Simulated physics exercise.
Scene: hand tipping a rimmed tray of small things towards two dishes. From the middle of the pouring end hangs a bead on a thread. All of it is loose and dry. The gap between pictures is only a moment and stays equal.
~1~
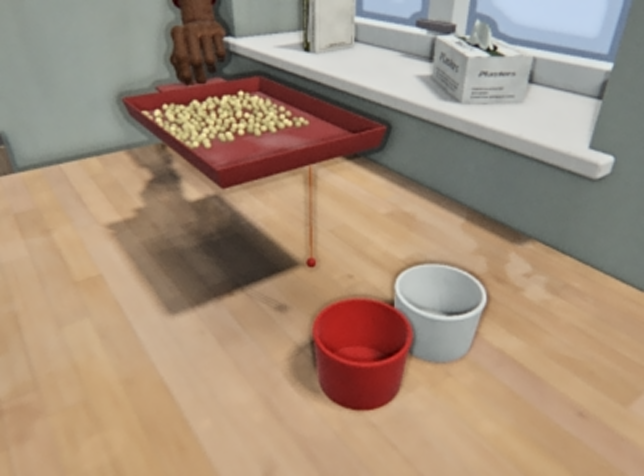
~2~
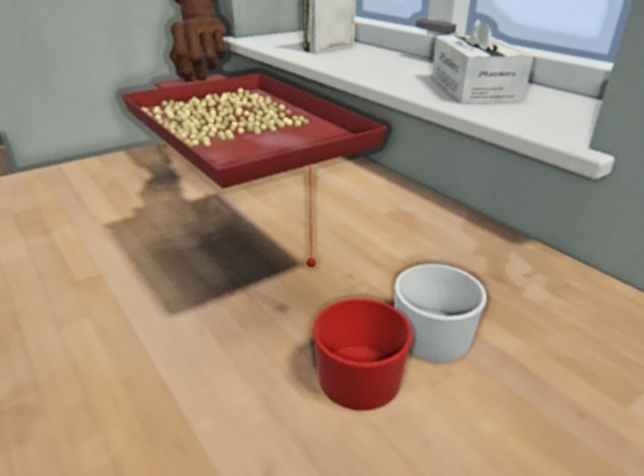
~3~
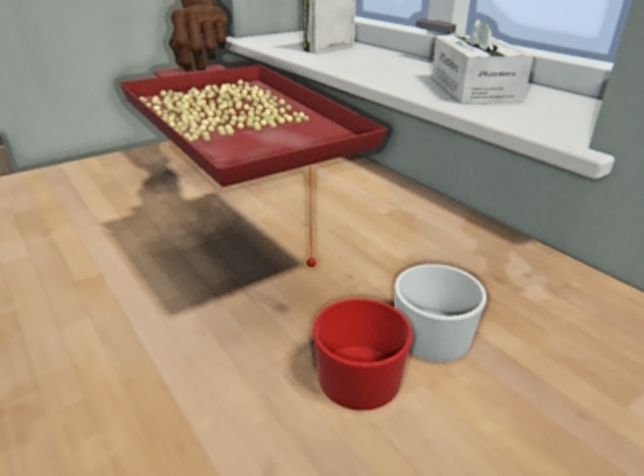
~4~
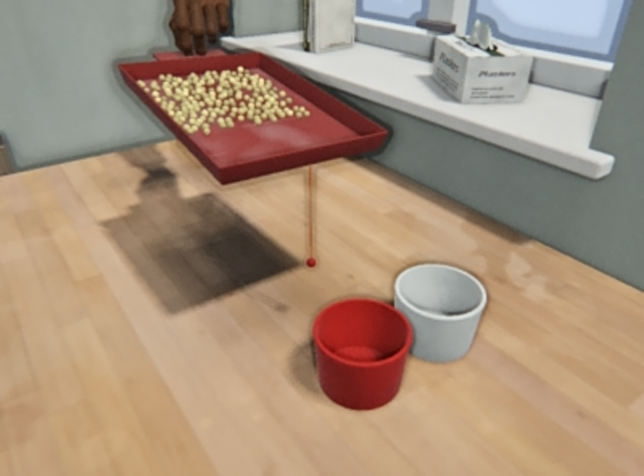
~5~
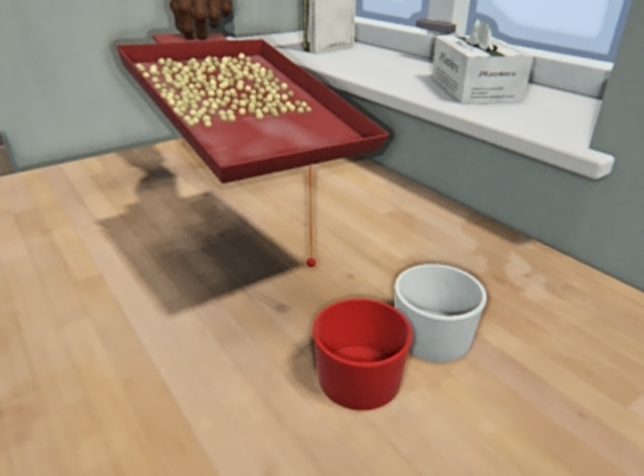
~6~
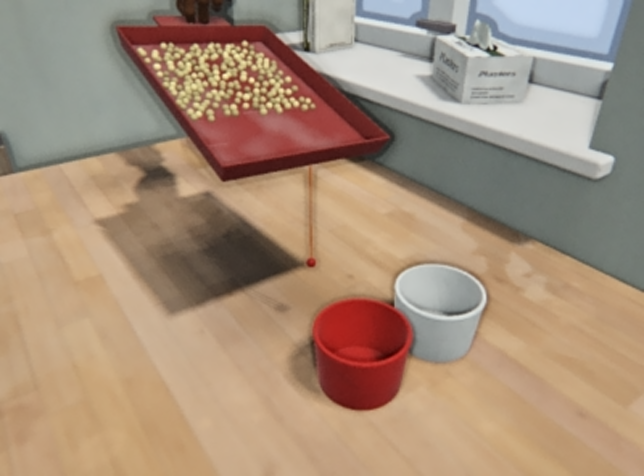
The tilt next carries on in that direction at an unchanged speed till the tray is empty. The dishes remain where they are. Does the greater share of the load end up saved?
No.
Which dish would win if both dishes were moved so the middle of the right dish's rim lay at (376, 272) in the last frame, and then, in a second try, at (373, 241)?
Result, try one: The dish at right; try two: The dish at right.
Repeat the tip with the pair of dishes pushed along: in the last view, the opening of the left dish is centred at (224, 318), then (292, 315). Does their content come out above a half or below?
Catch, run one: Below the halfway mark; run two: Past the halfway mark.
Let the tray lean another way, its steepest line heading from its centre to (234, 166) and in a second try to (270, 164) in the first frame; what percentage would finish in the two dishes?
First case: 0 %; second case: 0 %.
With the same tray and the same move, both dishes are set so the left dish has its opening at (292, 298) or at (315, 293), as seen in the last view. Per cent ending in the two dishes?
About 80 and 80 per cent respectively.
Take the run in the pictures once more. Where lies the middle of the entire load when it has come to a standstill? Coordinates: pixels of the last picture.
Around (384, 313), give or take.
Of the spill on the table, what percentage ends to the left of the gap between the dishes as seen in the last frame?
I reckon around 70 per cent.
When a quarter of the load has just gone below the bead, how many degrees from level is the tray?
About 75 degrees.
Just after the last frame, tray tipped steeply; the larger part on the tray; just a few in the left dish; about a tenth in the right dish; about a tenth outside both; about a tenth in the air.
A moment on, tray tipped past a quarter turn; about a tenth on the tray; just a few in the left dish; about a tenth in the right dish; roughly half outside both; roughly a third in the air.
Further on, tray tipped past a quarter turn; just a few in the left dish; about a tenth in the right dish; the larger part outside both.
When it is over, tray tipped past a quarter turn; just a few in the left dish; about a tenth in the right dish; the larger part outside both.
